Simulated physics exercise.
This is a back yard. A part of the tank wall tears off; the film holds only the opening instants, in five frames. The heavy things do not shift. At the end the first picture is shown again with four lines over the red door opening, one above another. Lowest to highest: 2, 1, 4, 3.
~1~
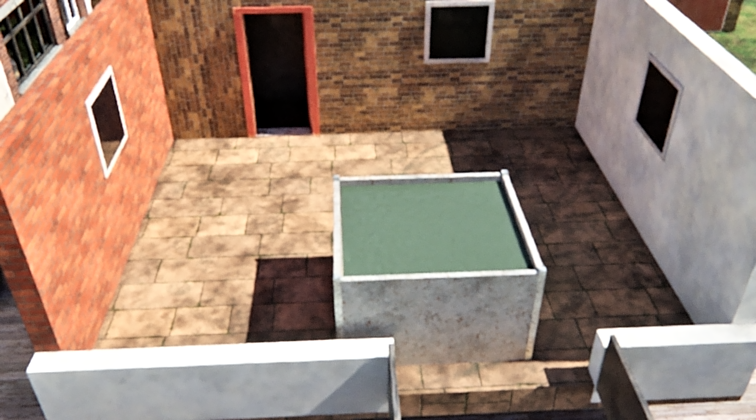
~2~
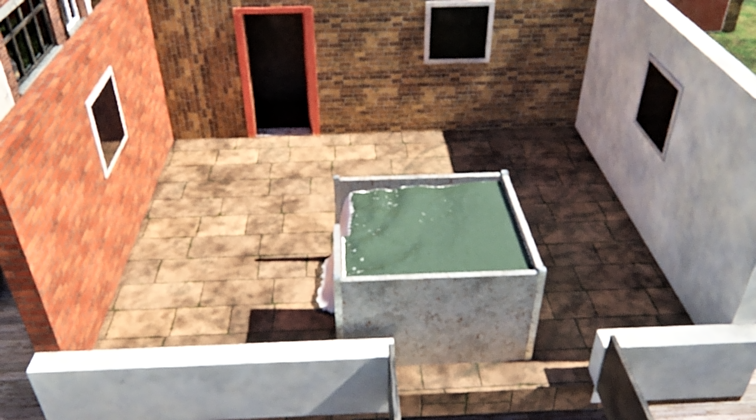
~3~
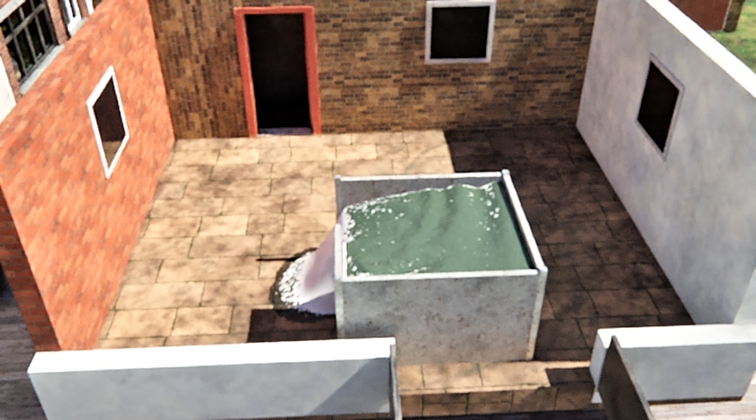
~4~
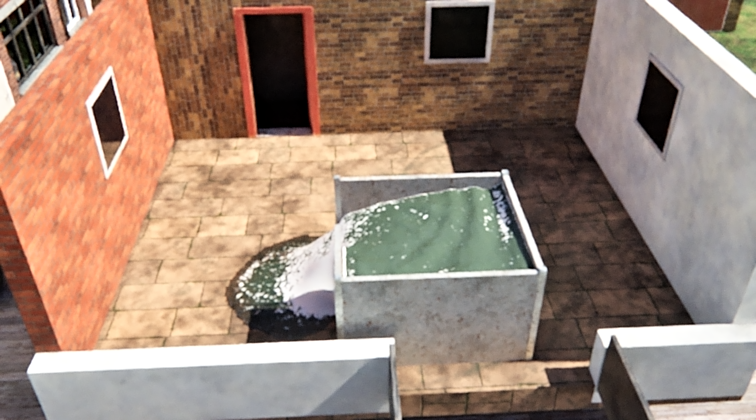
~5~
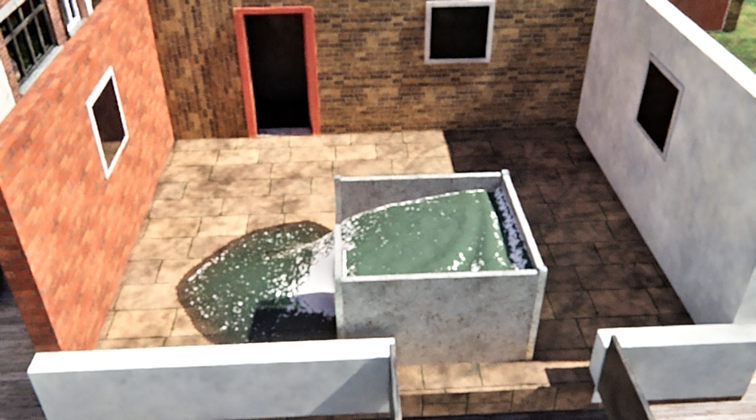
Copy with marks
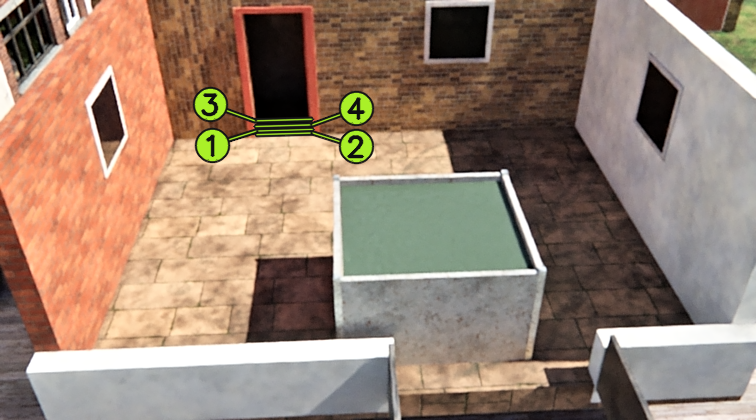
A brick-and-plaster-walled back yard, paved in tan slabs, is seen from above by a still camera, with a red-framed doorway at the back and an open-topped grey tank of green water near the centre. The water, at first calm, pours out through the tank's left side and drops to the paving. Flecked with white, it spreads leftward in a widening green pool while the surface inside ripples and sinks at the right.
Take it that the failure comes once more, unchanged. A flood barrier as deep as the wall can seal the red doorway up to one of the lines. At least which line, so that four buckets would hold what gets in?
Take 4.
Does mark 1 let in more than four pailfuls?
Yes.
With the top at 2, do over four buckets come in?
Yes, that goes wrong.
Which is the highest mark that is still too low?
The answer is 1.
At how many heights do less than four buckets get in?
Two of the four.
In lime, 1 at (284, 130); 2 at (284, 133); 3 at (283, 120); 4 at (283, 125); from the bottom up 2, 1, 4, 3.
For mark 1, about 11 bucketfuls get in.
For mark 2, dozens of bucketfuls pour in.
For mark 3, nothing gets over.
For mark 4, a bucket or two gets in.
